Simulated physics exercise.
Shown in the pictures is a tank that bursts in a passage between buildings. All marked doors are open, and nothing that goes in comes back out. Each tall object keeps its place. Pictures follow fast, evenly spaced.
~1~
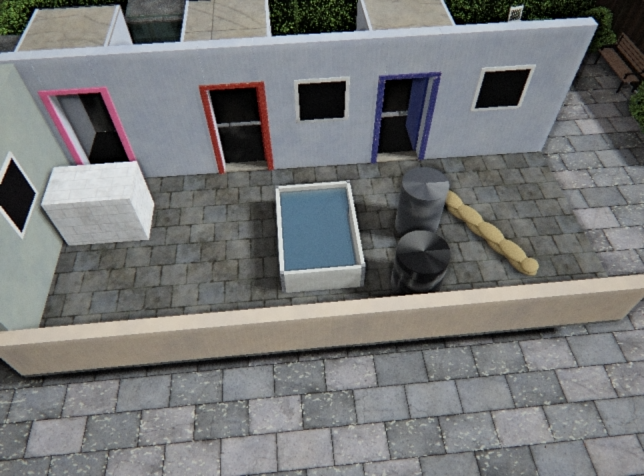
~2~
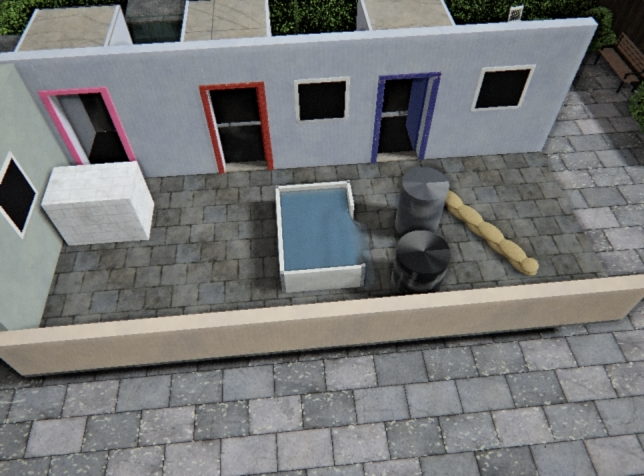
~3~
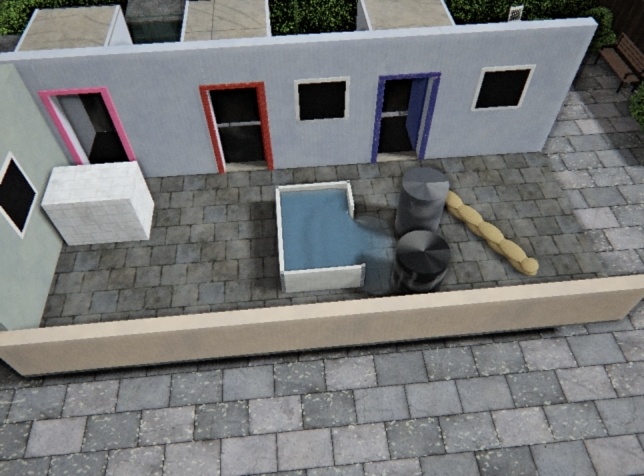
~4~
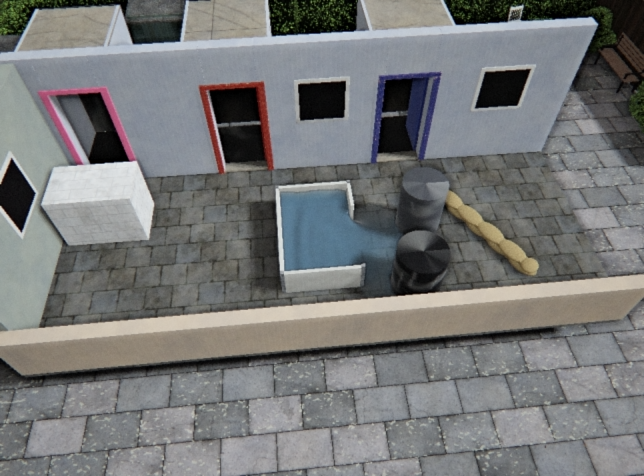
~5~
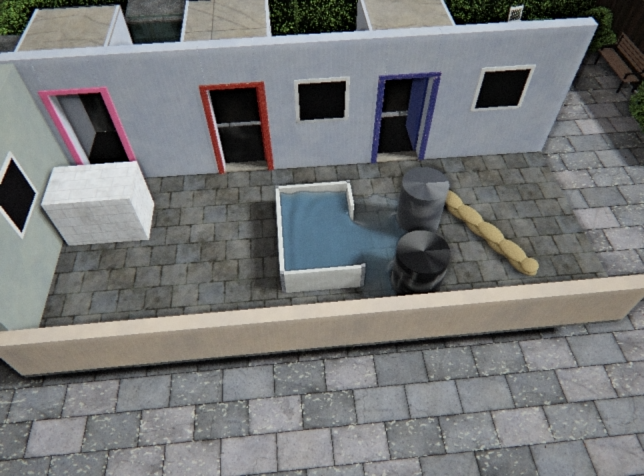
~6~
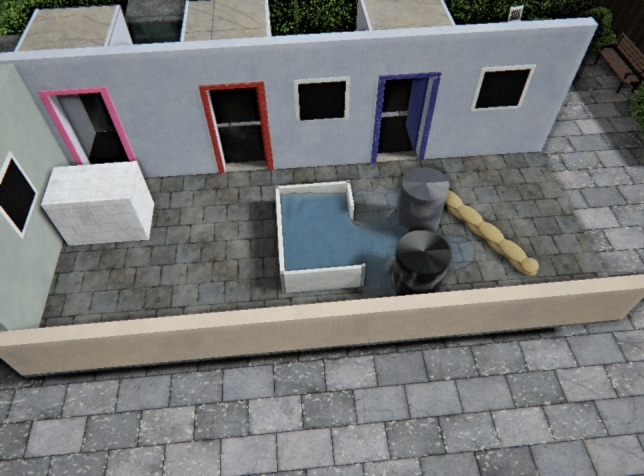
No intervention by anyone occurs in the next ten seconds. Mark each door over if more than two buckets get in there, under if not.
Red door: Under, pink door: Under, blue door: Over.
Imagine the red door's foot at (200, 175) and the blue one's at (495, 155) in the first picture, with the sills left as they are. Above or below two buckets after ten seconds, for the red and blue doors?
I'd say the red door remains short of it and the blue door remains short of it.
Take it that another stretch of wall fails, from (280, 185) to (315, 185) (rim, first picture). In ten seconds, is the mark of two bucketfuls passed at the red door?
Red door: Exceeds it.
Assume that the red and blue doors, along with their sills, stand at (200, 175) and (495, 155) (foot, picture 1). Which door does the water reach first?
The door marked blue.
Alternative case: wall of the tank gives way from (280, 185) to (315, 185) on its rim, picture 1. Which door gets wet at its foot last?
The pink one, I reckon.
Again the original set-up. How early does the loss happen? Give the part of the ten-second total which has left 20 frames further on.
Estimate: Some 25 %.
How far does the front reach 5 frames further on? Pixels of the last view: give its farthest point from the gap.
Farthest reach: (532, 289).
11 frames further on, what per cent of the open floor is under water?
My best guess is some 30 %.
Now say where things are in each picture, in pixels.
The tank at (318, 227) is whole and still, in the first picture.
Water pours out at (355, 248) and has run to a hidden place, in the second picture.
The front is at (378, 222), out from the gap at (355, 249), in the third picture.
Water pours out at (355, 249) and has run to (395, 216), in the fourth picture.
The front is at a hidden place, out from the gap at (355, 249), in the fifth picture.
The front is at (470, 251), out from the gap at (355, 249), in the sixth picture.
A moment on, water covers 20 % of the floor; the red door not reached, the pink door not reached, the blue door wet at the sill, nothing in.
Next, water covers 30 % of the floor; the red door not reached, the pink door not reached, the blue door under two buckets in.
Then, water covers 40 % of the floor; the red door wet at the sill, nothing in, the pink door not reached, the blue door over two buckets in.
Later, water covers 55 % of the floor; the red door wet at the sill, nothing in, the pink door not reached, the blue door over two buckets in.
In the end, water covers 65 % of the floor; the red door wet at the sill, nothing in, the pink door not reached, the blue door far over two buckets in.
